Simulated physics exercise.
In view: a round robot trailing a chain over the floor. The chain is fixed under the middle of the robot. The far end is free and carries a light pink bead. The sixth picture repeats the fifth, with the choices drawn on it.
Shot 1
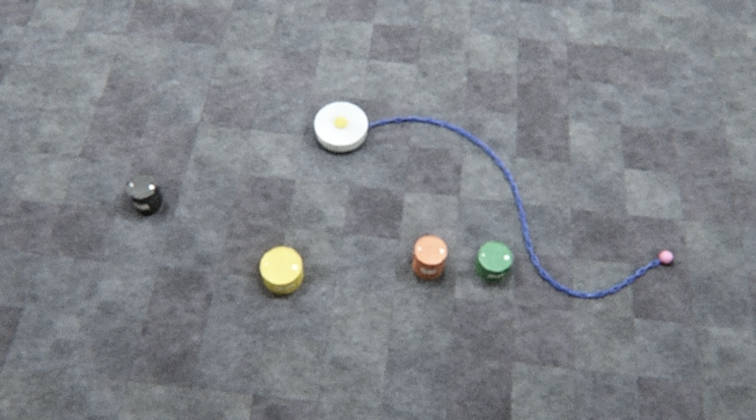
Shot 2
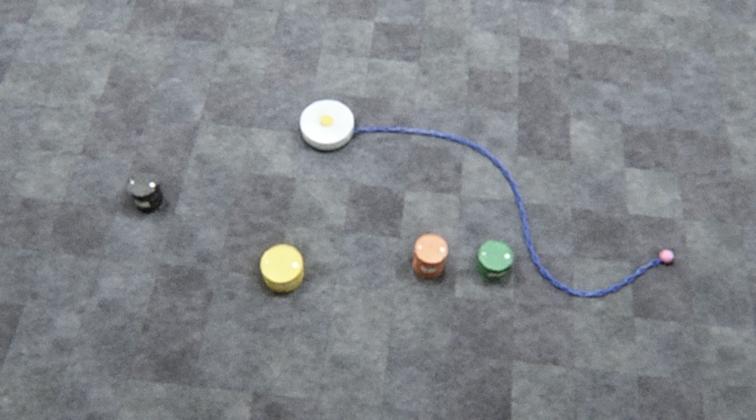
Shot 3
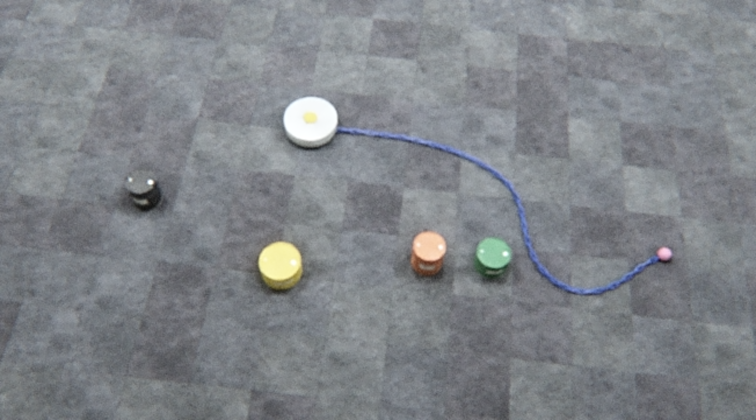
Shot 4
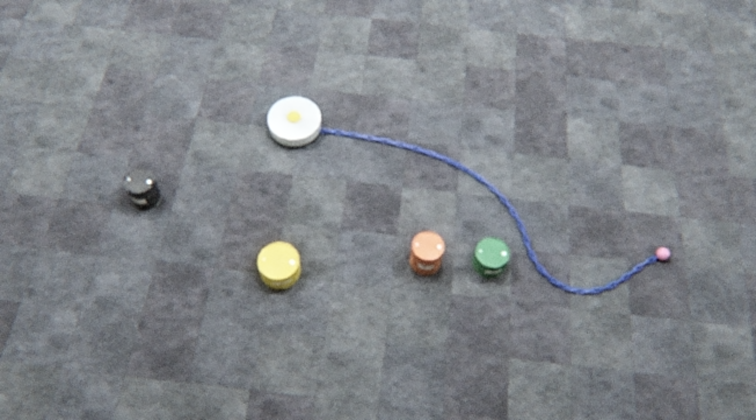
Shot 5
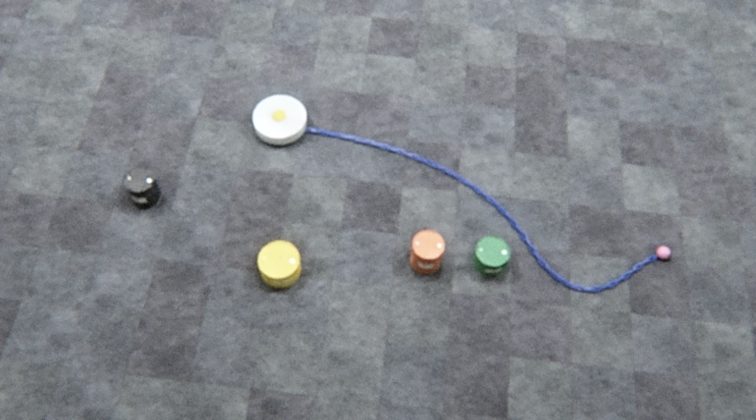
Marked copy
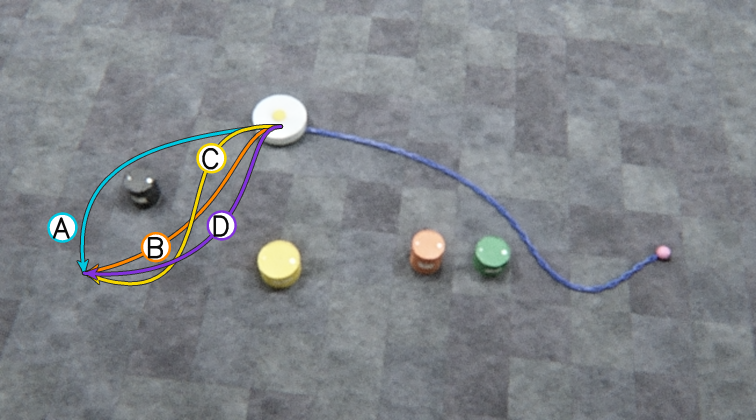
On a grey checkered floor, a round white robot slid slowly left, trailing a blue cord that straightened somewhat behind it, while the pink bead at the far end and the black, yellow, orange and green containers stayed put.
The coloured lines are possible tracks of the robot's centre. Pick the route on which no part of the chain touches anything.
Line B does it.
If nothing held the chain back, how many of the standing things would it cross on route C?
In all, one.
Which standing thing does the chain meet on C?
The yellow tub.
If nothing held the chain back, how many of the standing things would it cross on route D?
In all, three.
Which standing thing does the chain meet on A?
It is the black keg.
On the copy, A from (281, 126) via (140, 156) to (84, 273); B from (281, 126) via (204, 208) to (87, 273); C from (281, 126) via (195, 209) to (88, 275); D from (281, 126) via (222, 225) to (84, 273).
On B. First, robot (221, 180), middle of the chain (449, 200), free end (660, 254).
Then, robot (150, 245), middle of the chain (391, 222), free end (621, 258).
Finally, robot (81, 269), middle of the chain (331, 241), free end (562, 245); nothing has been touched.
By contrast, A meets the black keg; C meets the yellow tub; D meets the orange keg, green pot and yellow tub.
